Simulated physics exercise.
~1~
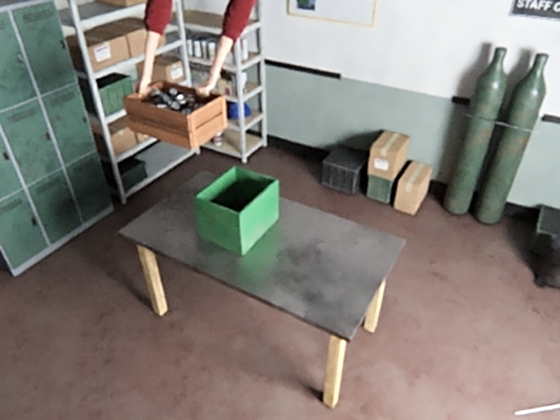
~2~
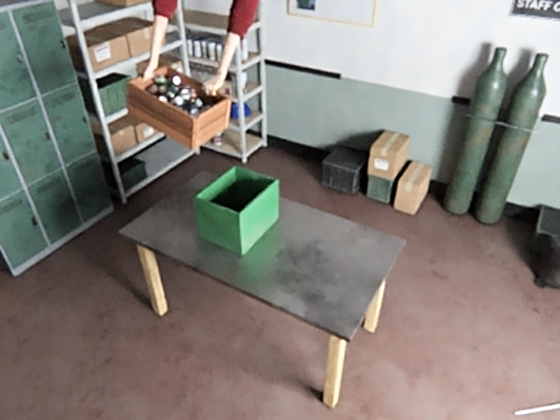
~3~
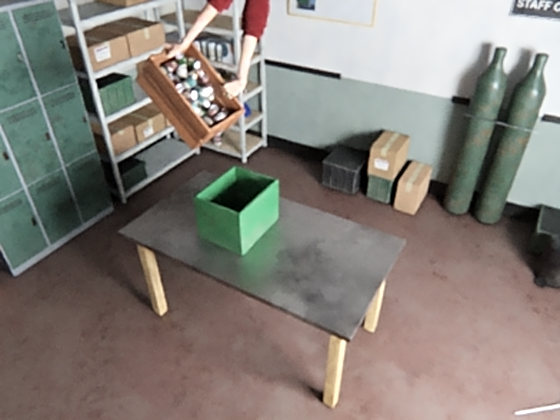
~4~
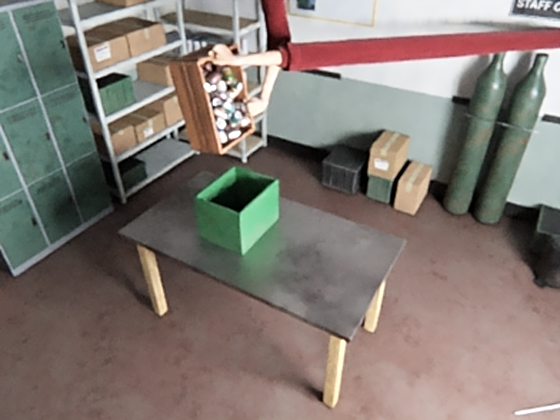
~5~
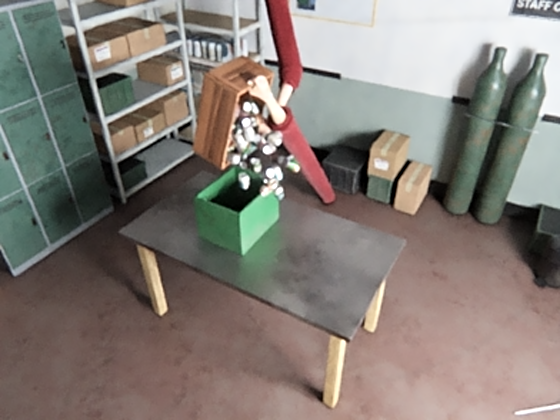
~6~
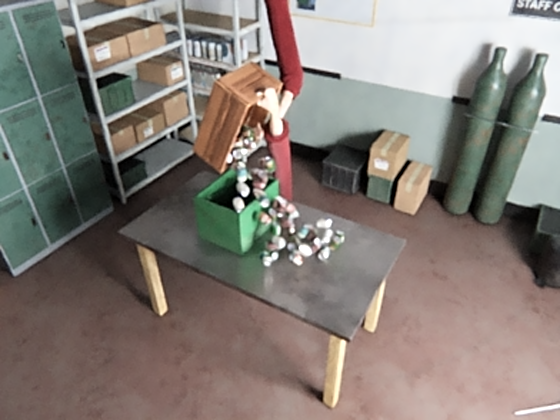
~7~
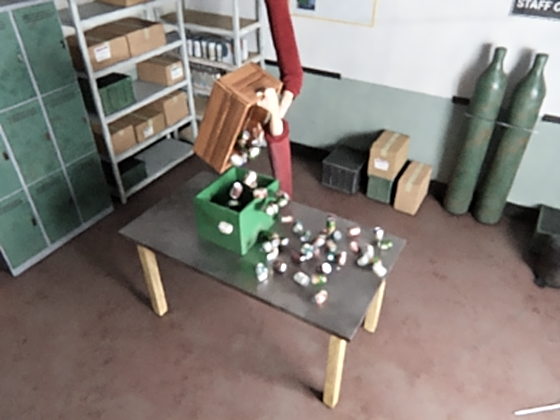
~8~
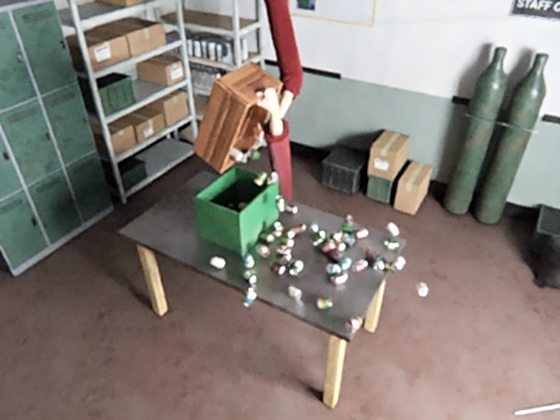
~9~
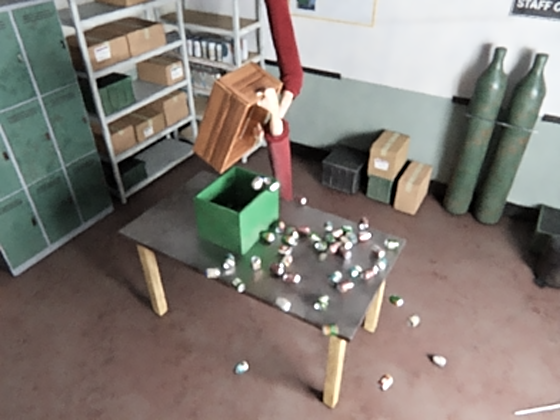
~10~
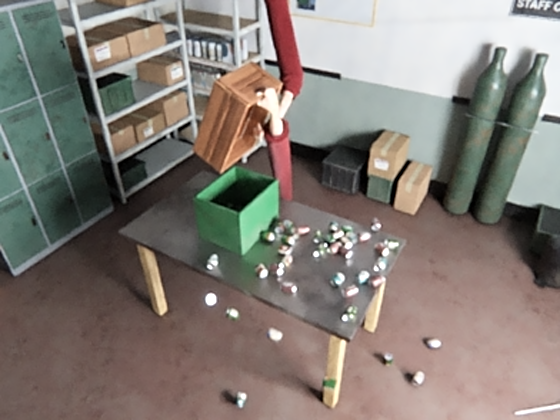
Small cans spilled all over a metal table when a pair of red-sleeved arms tipped a wooden box above a green one, and though some dropped inside, most landed beside it, with several rolling off onto the floor as the emptied box stayed tilted.
